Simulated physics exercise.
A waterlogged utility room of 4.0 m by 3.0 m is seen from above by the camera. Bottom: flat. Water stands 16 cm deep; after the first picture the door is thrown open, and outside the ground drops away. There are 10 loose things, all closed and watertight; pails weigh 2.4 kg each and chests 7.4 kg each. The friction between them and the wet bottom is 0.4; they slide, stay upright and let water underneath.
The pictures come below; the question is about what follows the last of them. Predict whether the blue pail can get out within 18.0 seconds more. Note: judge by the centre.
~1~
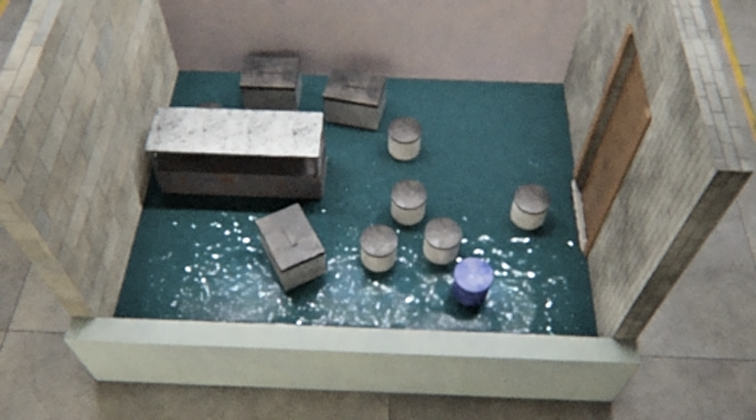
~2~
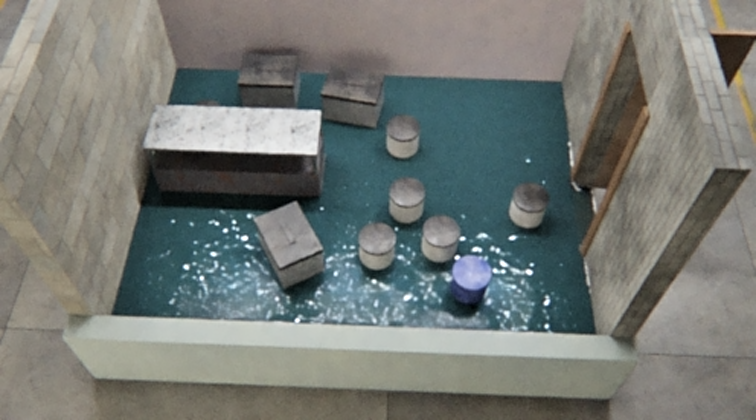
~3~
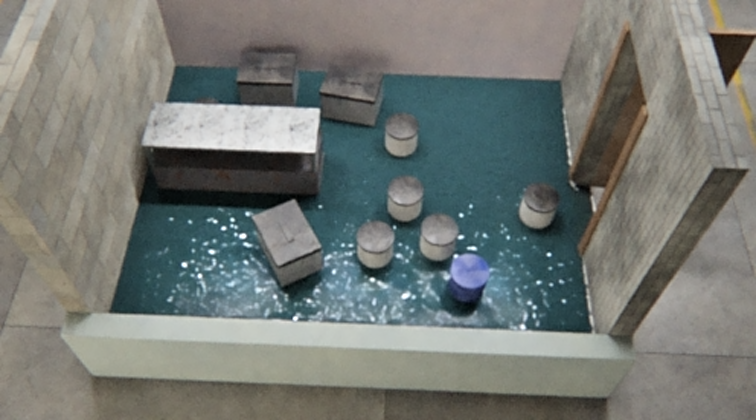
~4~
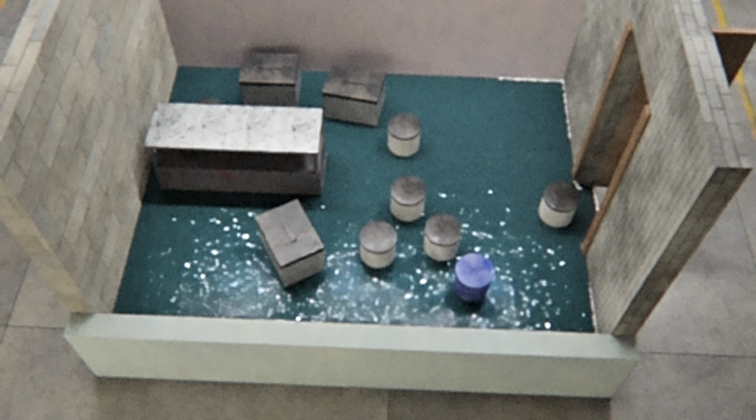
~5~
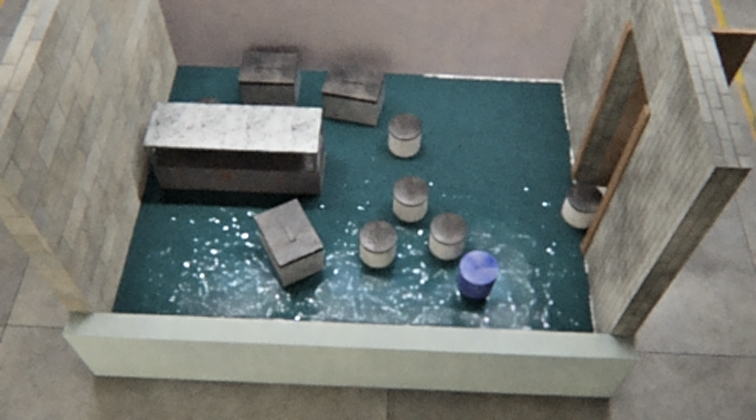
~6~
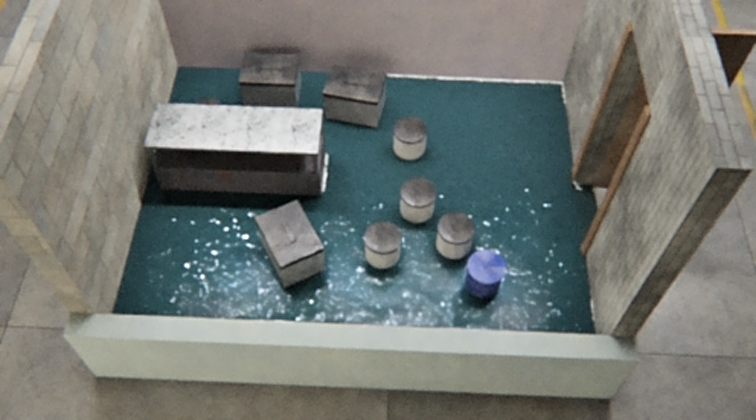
Lost out the door.
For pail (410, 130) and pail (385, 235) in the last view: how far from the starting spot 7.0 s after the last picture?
First one 80 cm, second one 80 cm.
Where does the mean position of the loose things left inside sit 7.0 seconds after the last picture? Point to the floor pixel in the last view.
That lands at roughly (397, 182).
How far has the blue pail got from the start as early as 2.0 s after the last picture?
It is about 40 cm out of place by then.
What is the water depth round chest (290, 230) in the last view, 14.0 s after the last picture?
About 9 cm.
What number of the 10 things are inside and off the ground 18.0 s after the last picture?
Then: 4.
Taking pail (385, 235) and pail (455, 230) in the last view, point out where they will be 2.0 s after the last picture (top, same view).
Near (417, 239) and (495, 227).
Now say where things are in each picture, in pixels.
The blue pail at (474, 274), afloat; about 1840 L in view; 0 of 10 have shifted, in the first picture.
The blue pail at (472, 272), afloat; about 1830 L in view; 0 of 10 have shifted, in the second picture.
The blue pail at (470, 271), afloat; about 1810 L in view; 1 of 10 have shifted, in the third picture.
The blue pail at (475, 270) floats; 16 cm deep round most things; 1 of 10 have shifted, in the fourth picture.
The blue pail at (479, 267) floats, 7 cm from its start; 15 cm deep round most things; 3 of 10 have shifted, in the fifth picture.
The blue pail at (487, 267), afloat, 14 cm from its start; about 1740 L in view; 5 of 10 have shifted, in the sixth picture.
Then, 2.0 s after the last picture the blue pail is near (521, 262), 0.4 m from its start, afloat; 1 of 10 are out; 9 afloat.
Then, 7.0 s after the last picture the blue pail has gone out; 3 of 10 are out; 7 afloat.
Then, 14.0 s after the last picture the blue pail has gone out; 6 of 10 are out; 4 afloat.
Then, 18.0 s after the last picture the blue pail has gone out; 6 of 10 are out; 4 afloat.
